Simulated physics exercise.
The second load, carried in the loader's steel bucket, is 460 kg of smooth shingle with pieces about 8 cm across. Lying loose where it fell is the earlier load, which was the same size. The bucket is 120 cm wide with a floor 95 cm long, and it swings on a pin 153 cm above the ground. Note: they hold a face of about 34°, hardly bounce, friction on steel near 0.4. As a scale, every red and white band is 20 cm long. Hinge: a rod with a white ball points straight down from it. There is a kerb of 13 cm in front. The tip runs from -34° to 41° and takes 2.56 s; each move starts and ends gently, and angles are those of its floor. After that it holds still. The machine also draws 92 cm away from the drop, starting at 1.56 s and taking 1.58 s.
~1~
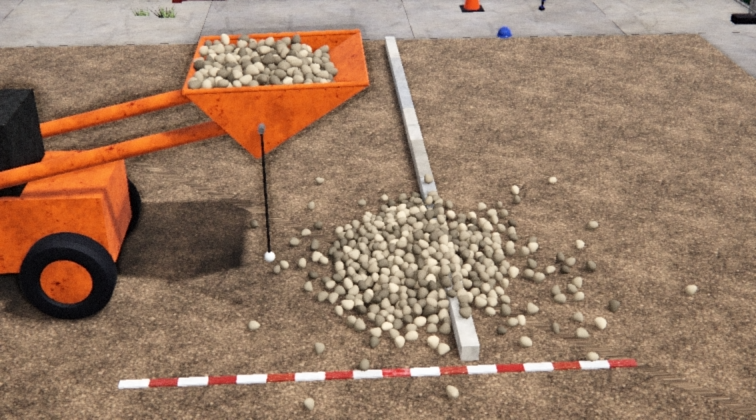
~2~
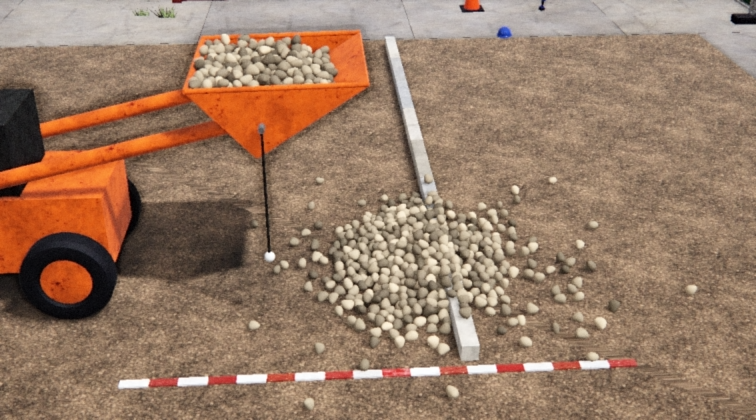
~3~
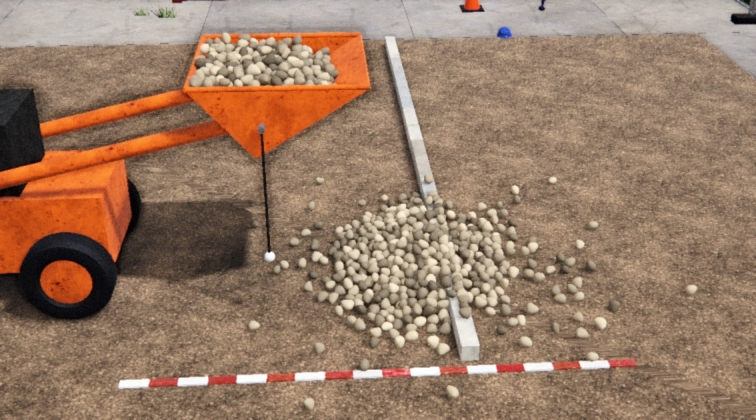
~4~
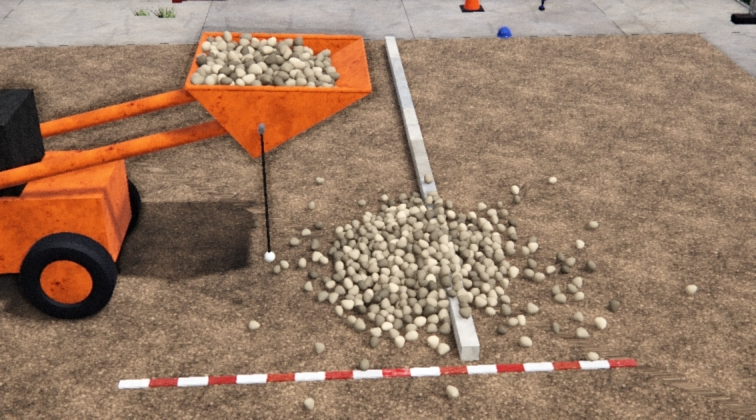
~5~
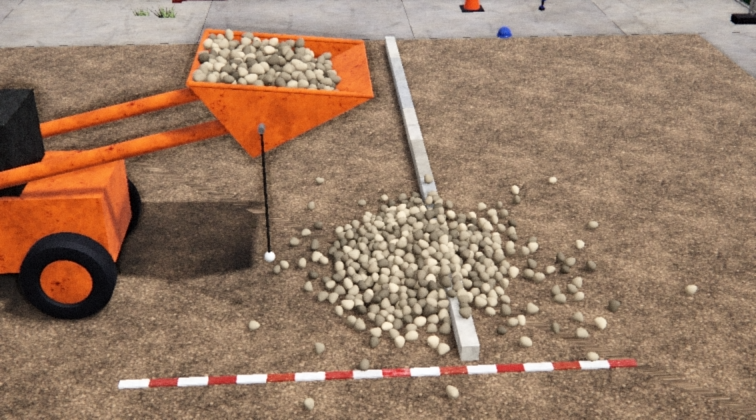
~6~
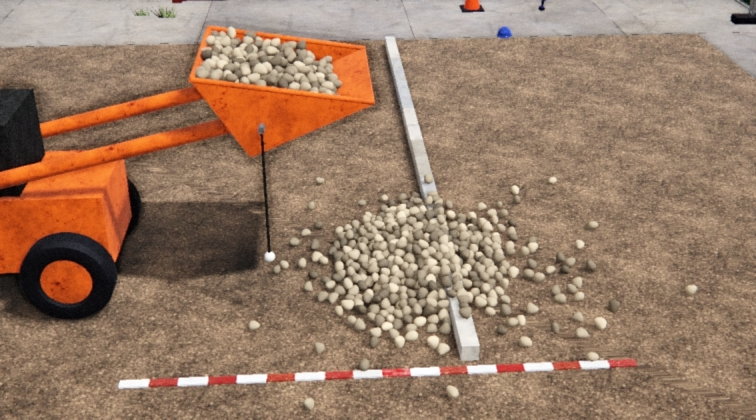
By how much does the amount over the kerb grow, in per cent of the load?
About 1 per cent.
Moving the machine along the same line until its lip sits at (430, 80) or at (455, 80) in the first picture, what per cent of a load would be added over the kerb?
25 %, then 40 %.
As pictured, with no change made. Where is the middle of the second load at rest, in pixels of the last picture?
Near (348, 256).
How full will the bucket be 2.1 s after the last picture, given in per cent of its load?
Reading: Near 0 % of the load.
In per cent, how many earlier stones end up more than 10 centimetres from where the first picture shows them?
The answer is about 5 per cent.
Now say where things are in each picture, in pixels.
Lip at (368, 84), floor tilted -34°, highest stones at (253, 50). The earlier load is highest near (426, 237), 25 cm above ground level, 79 % on this side of the kerb, 21 % over the kerb, in the first picture.
The bucket is at -34°, its lip at (369, 84); the top of the load is at (253, 50), in the second picture.
Lip at (370, 87), floor tilted -32°, highest stones at (244, 48), in the third picture.
Lip at (371, 91), floor tilted -30°, highest stones at (237, 46), in the fourth picture.
The bucket is at -27°, its lip at (373, 96); the top of the load is at (223, 45), in the fifth picture.
Lip at (374, 103), floor tilted -24°, highest stones at (222, 45), in the sixth picture.
Then, 1.3 s after the last picture the floor is at 29°; in per cent of one load, 74 in the bucket, 105 on this side of the kerb, 21 over the kerb; the foremost stones are at (597, 259).
Then, 2.1 s after the last picture the floor is at 41°; in per cent of one load, 0 in the bucket, 179 on this side of the kerb, 21 over the kerb; the foremost stones are at (597, 259).
Then, 3.0 s after the last picture the floor is at 41°; in per cent of one load, 0 in the bucket, 179 on this side of the kerb, 21 over the kerb; the foremost stones are at (597, 259).
Then, 5.7 s after the last picture the floor is at 41°; in per cent of one load, 0 in the bucket, 179 on this side of the kerb, 21 over the kerb; the foremost stones are at (597, 259). Net gain over the kerb, 1.
